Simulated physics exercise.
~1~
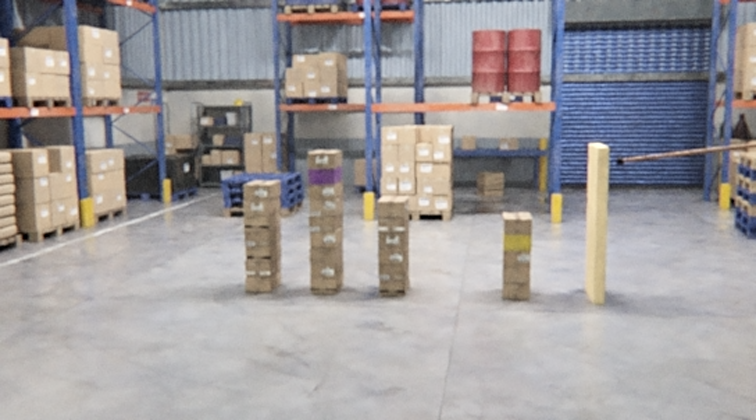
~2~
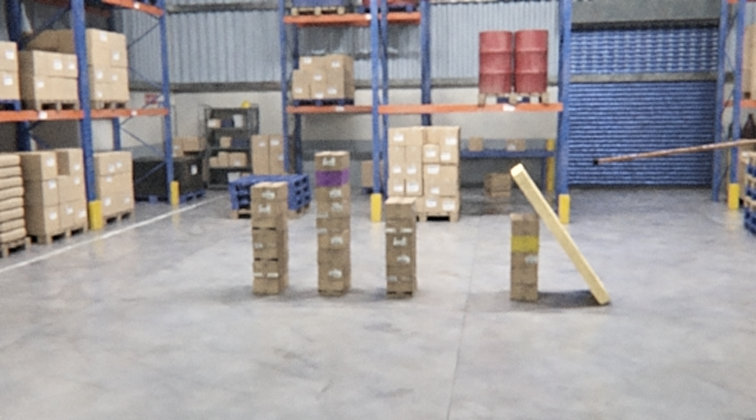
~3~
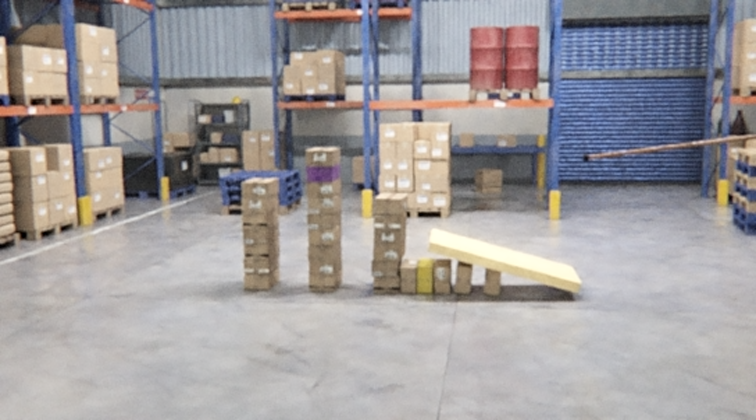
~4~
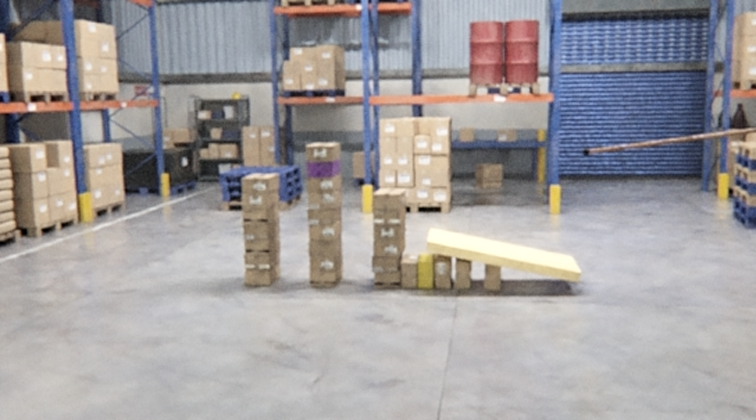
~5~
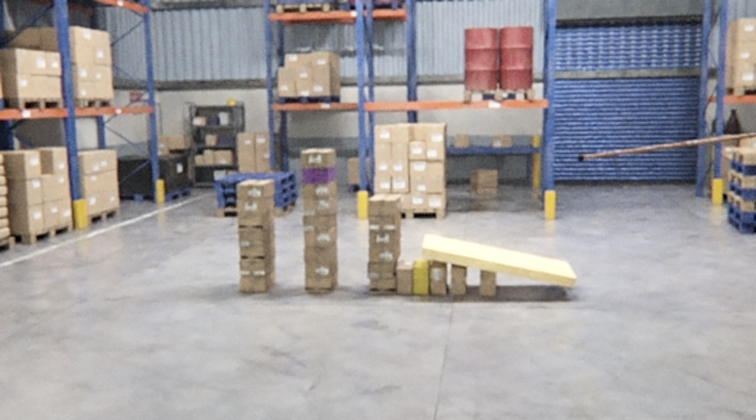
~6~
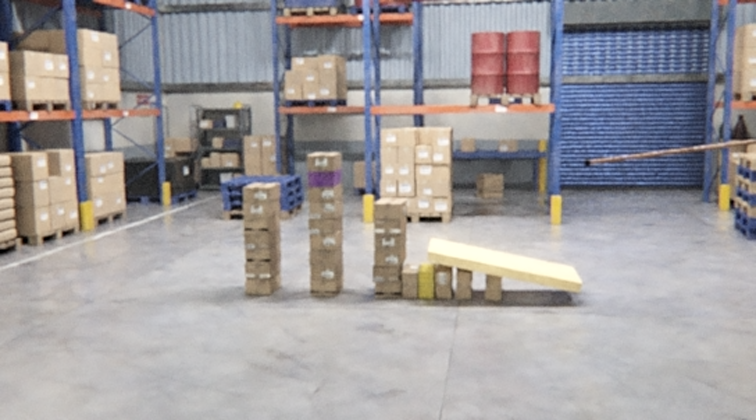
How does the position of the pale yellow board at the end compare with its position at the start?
The board stands upright at the start, but by the end it is on its side, resting at a low slant on the fallen parcels.
